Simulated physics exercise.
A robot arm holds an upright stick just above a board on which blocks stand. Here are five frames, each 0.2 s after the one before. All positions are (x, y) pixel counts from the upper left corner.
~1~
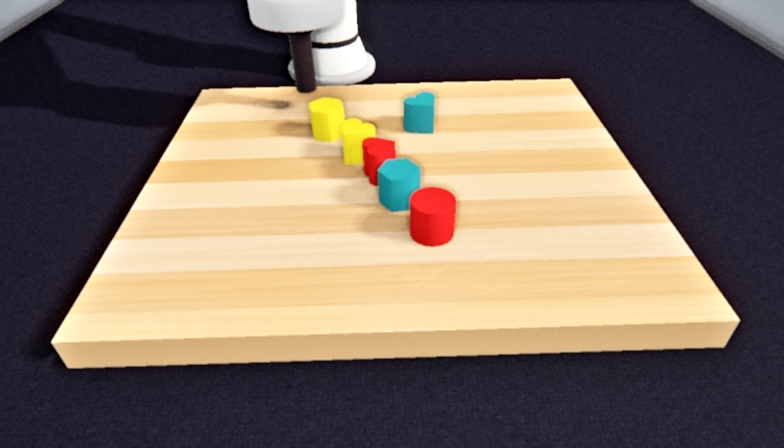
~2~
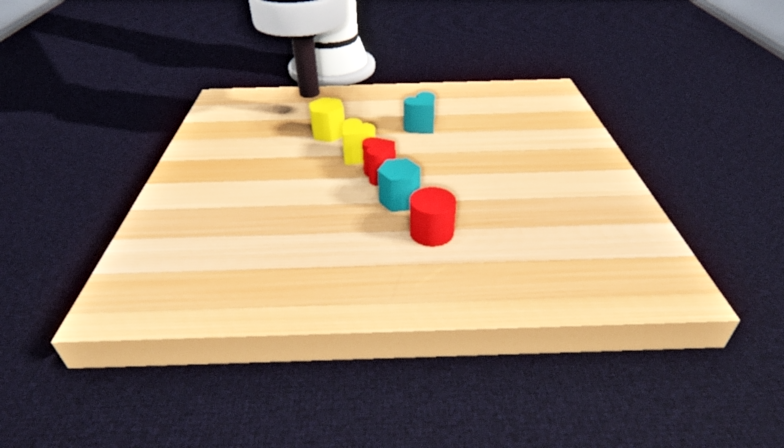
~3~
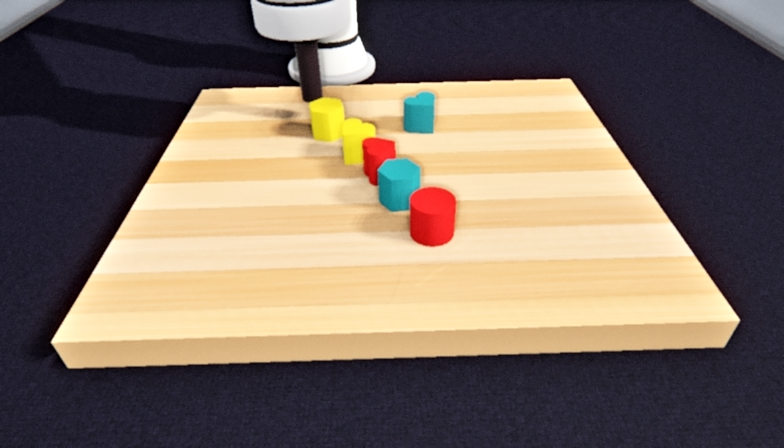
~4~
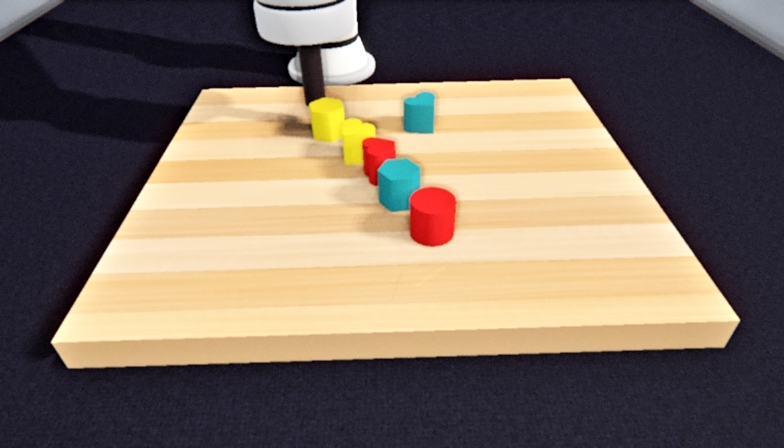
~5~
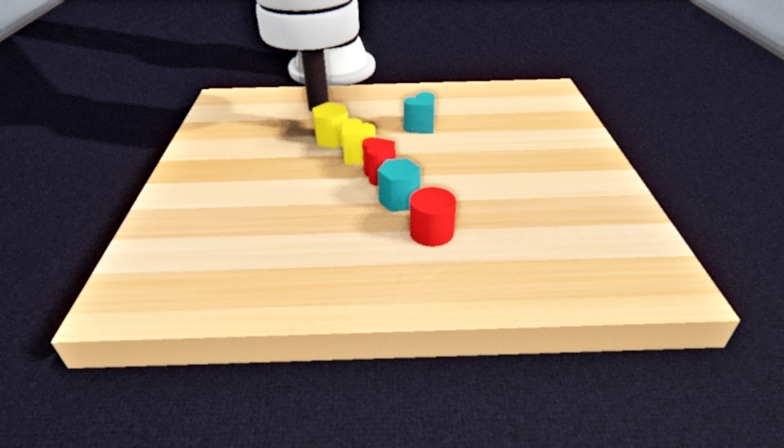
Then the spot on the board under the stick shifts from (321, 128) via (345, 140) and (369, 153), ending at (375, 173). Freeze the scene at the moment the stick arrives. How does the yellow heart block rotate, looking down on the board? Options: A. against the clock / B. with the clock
The answer is A.
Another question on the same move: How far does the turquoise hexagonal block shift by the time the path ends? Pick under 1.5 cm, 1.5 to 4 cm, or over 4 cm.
The turquoise hexagonal block moves 1.5-4 cm.
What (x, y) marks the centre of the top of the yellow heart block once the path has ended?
(371, 160)
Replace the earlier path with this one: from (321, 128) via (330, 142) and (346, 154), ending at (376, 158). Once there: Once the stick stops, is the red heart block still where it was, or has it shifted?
When the path is over, the red heart block has left its spot.
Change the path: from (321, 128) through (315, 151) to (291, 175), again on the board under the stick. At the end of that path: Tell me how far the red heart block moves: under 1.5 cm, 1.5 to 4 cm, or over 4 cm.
It falls in the under 1.5 cm band.
What follows on the original path. One third of the way, stick (344, 120); yellow hexagonal block (347, 124), turned 30° clockwise; yellow heart block (370, 138), turned 15° anticlockwise; red heart block (387, 153), turned 15° clockwise; turquoise hexagonal block (401, 171).
Two thirds of the way, stick (368, 133); yellow hexagonal block (349, 136), turned 90° clockwise; yellow heart block (371, 146), turned 95° anticlockwise; red heart block (396, 155), turned 50° clockwise; turquoise hexagonal block (402, 173), turned 10° anticlockwise.
At the end, stick (374, 152); yellow hexagonal block (343, 143), turned 130° clockwise; yellow heart block (371, 160), turned 105° anticlockwise; red heart block (401, 164), turned 30° clockwise; turquoise hexagonal block (412, 183).
